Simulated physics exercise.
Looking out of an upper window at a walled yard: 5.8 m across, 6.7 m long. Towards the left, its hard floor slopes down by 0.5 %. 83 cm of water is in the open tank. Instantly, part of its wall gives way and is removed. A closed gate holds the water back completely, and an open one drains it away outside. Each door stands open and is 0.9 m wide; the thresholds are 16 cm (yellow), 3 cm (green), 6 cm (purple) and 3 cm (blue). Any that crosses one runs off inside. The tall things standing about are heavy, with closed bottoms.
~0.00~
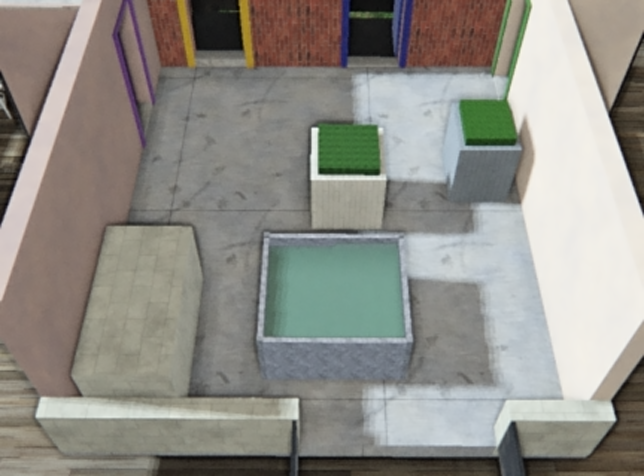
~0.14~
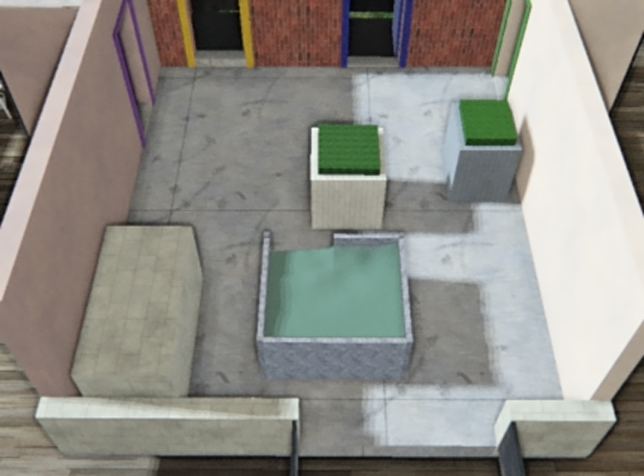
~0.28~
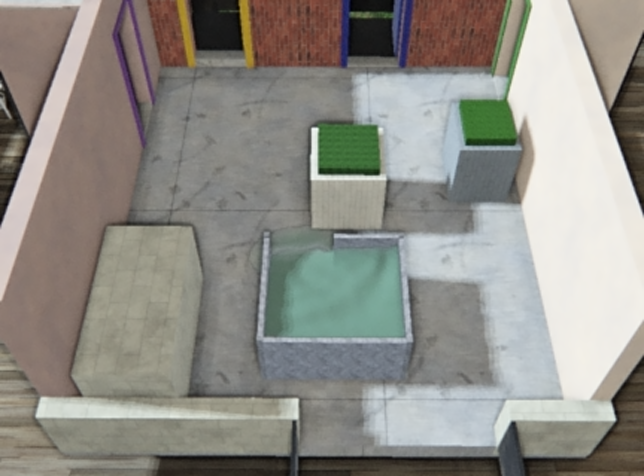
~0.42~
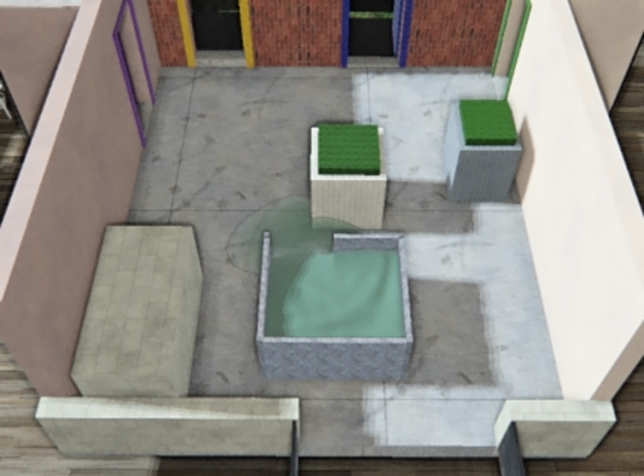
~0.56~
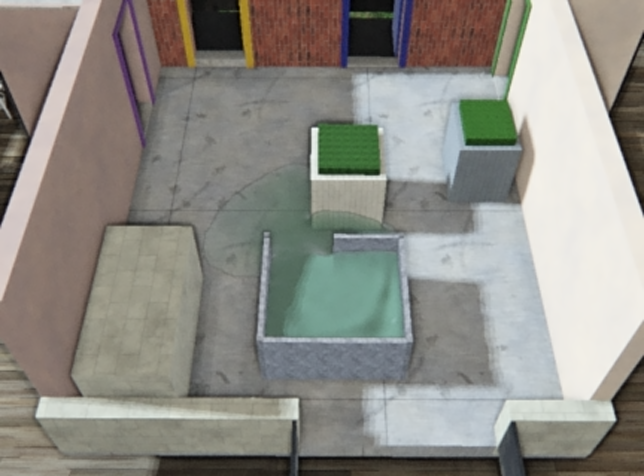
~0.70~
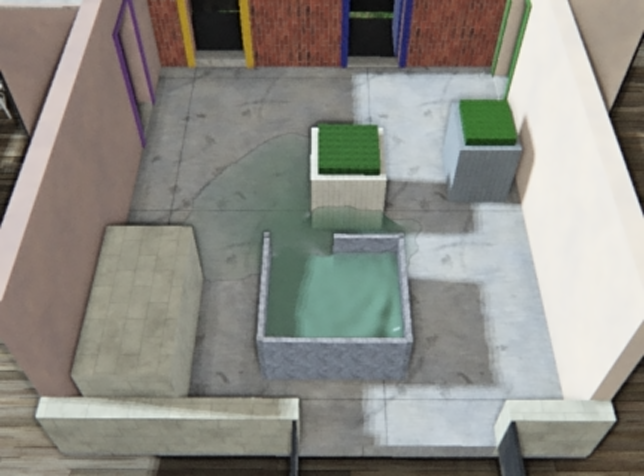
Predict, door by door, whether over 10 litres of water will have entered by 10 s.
Prediction: At the yellow door, over 10 litres will have entered. At the green door, over 10 litres will have entered. At the purple door, over 10 litres will have entered. At the blue door, over 10 litres will have entered.
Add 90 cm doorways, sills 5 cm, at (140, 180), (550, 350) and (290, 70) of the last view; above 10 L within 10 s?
So, in the order given, it's beyond the mark, then shy of the mark, then beyond the mark.
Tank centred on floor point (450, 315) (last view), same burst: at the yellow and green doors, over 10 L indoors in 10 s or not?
Lab note: Yellow door limit not exceeded; green door limit exceeded.
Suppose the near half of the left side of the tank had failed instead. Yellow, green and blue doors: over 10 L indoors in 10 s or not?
Result: Yellow limit not passed, green limit passed, blue limit passed.
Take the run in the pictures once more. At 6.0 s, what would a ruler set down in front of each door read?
Measured in centimetres, the yellow door gives 10, the green door 10, the purple door 10 and the blue door 6.
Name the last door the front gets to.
The green door.
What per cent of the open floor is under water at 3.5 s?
Roughly 60 percent.
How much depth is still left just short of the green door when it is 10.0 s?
I'd say close to 7.5 cm.
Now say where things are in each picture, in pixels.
In the first picture, still water, 83 cm deep, in the open tank at (334, 289).
In the second picture, the front is at a hidden place, 0.5 m from the gap on the open tank's far side; 0.2 m2 of floor is under water; 83 cm left at the back of the open tank.
In the third picture, water pours out on the open tank's far side and has run 0.9 m, to (325, 231); typically 12 cm deep outside, 82 cm at the open tank's back.
In the fourth picture, the front is at (289, 200), 1.4 m from the gap on the open tank's far side; 1.7 m2 of floor is under water; 74 cm left at the back of the open tank.
In the fifth picture, water pours out on the open tank's far side and has run 2.1 m, to (295, 168); typically 7 cm deep outside, 70 cm at the open tank's back.
In the sixth picture, the front is at (288, 138), 2.8 m from the gap on the open tank's far side; 4.5 m2 of floor is under water; 70 cm left at the back of the open tank.
After 1.4 s water covers 40 % of the floor and is deepest (48 cm) near (313, 235); yellow door 5 cm at the sill, 0 L in, green door not reached, purple door not reached, blue door not reached.
After 2.2 s water covers 50 % of the floor and is deepest (44 cm) near (159, 79); yellow door 24 cm at the sill, 8 L in, green door not reached, purple door 14 cm at the sill, 14 L in, blue door 3 cm at the sill, 0 L in.
After 3.5 s water covers 60 % of the floor and is deepest (24 cm) near (313, 235); yellow door 20 cm at the sill, 41 L in, green door not reached, purple door 16 cm at the sill, 56 L in, blue door 5 cm at the sill, 4 L in.
After 6.0 s water covers 85 % of the floor and is deepest (13 cm) near (313, 235); yellow door 10 cm at the sill, 47 L in, green door 10 cm at the sill, 12 L in, purple door 10 cm at the sill, 127 L in, blue door 6 cm at the sill, 14 L in.
After 10.0 s water covers 95 % of the floor and is deepest (12 cm) near (86, 410); yellow door 6 cm at the sill, 47 L in, green door 7 cm at the sill, 89 L in, purple door 7 cm at the sill, 140 L in, blue door 6 cm at the sill, 31 L in.
